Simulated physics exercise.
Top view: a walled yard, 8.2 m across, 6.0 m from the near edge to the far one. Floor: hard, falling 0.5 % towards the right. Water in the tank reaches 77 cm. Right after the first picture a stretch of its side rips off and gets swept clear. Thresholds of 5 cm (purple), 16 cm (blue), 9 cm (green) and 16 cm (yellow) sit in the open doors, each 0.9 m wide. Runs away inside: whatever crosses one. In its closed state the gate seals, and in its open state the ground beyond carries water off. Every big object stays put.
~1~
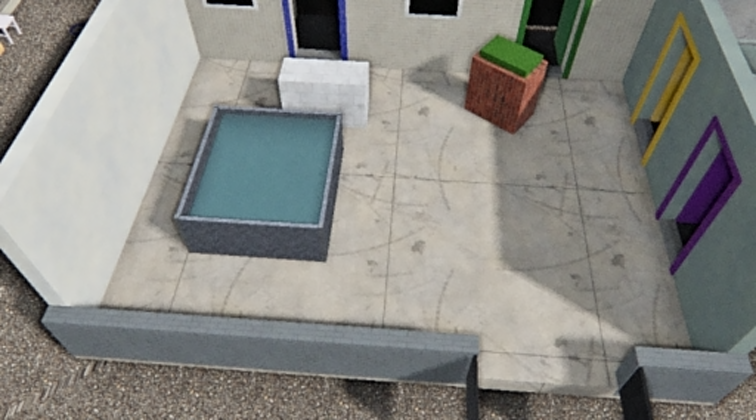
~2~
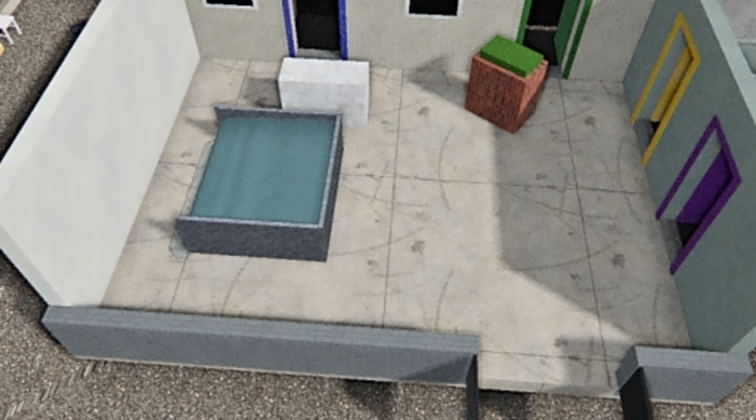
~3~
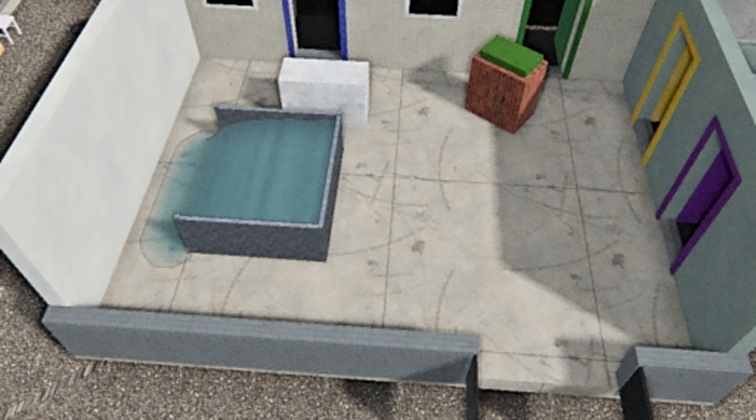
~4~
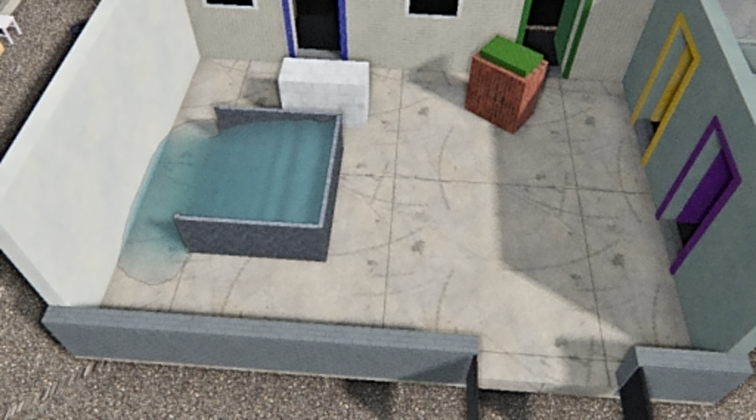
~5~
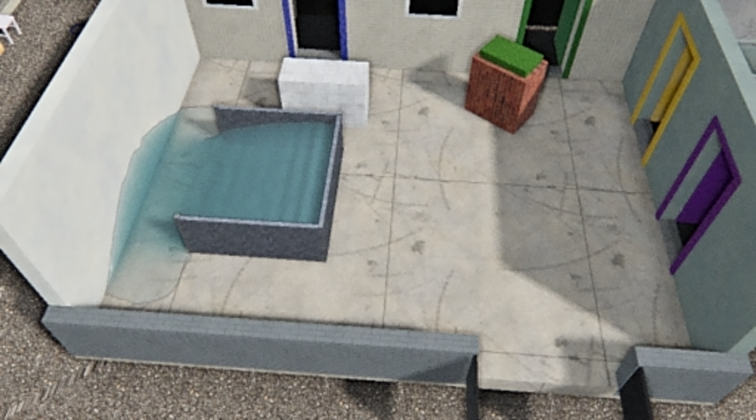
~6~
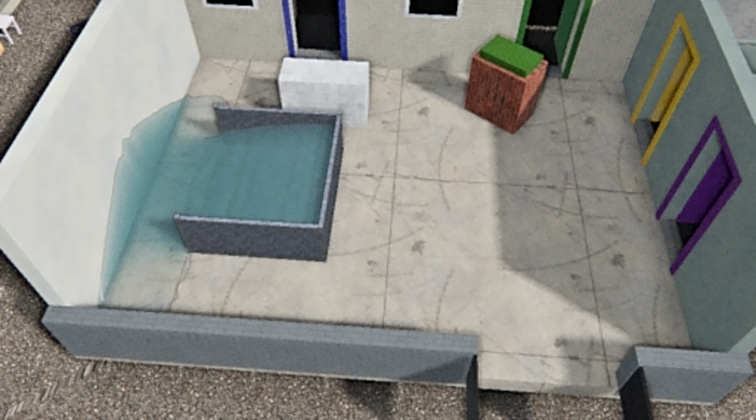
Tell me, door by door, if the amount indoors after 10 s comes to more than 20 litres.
In the end at the purple door the amount will overshoot the limit. At the blue door the amount will not overshoot the limit. At the green door the amount will not overshoot the limit. At the yellow door the amount will not overshoot the limit.
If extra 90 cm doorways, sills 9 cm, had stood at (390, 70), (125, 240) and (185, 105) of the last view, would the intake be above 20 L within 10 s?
Per doorway, in order: Insufficient / sufficient / sufficient.
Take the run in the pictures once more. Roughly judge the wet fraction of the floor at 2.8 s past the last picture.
Close to 55 in a hundred parts are wet.
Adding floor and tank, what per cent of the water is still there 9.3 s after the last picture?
I'd put it at some 92 percent still there.
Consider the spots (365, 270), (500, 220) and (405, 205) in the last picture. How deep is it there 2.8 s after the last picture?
Depths: About 7, 1 and 0 centimetres.
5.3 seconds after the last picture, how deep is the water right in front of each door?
You'd see purple at 14 cm, blue at 9 cm, green at 6 cm and yellow at 13 cm.
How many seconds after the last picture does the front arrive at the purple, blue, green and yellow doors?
Times: Purple 3.6 seconds, blue 1.1 seconds, green 2.8 seconds, yellow 4.5 seconds.
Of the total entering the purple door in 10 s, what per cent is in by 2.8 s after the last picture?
Roughly 0%.
Then, 0.7 s after the last picture water covers 15 % of the floor and is deepest (57 cm) near (90, 331); purple door not reached, blue door not reached, green door not reached, yellow door not reached.
Then, 1.5 s after the last picture water covers 25 % of the floor and is deepest (51 cm) near (95, 319); purple door not reached, blue door 13 cm at the sill, 0 L in, green door not reached, yellow door not reached.
Then, 2.8 s after the last picture water covers 55 % of the floor and is deepest (26 cm) near (194, 75); purple door not reached, blue door 14 cm at the sill, 1 L in, green door 2 cm at the sill, 0 L in, yellow door not reached.
Then, 5.3 s after the last picture water covers 85 % of the floor and is deepest (18 cm) near (467, 78); purple door 14 cm at the sill, 38 L in, blue door 9 cm at the sill, 1 L in, green door 6 cm at the sill, 0 L in, yellow door 13 cm at the sill, 0 L in.
Then, 9.3 s after the last picture water covers 95 % of the floor and is deepest (12 cm) near (468, 97); purple door 8 cm at the sill, 121 L in, blue door 5 cm at the sill, 1 L in, green door 4 cm at the sill, 0 L in, yellow door 9 cm at the sill, 0 L in.
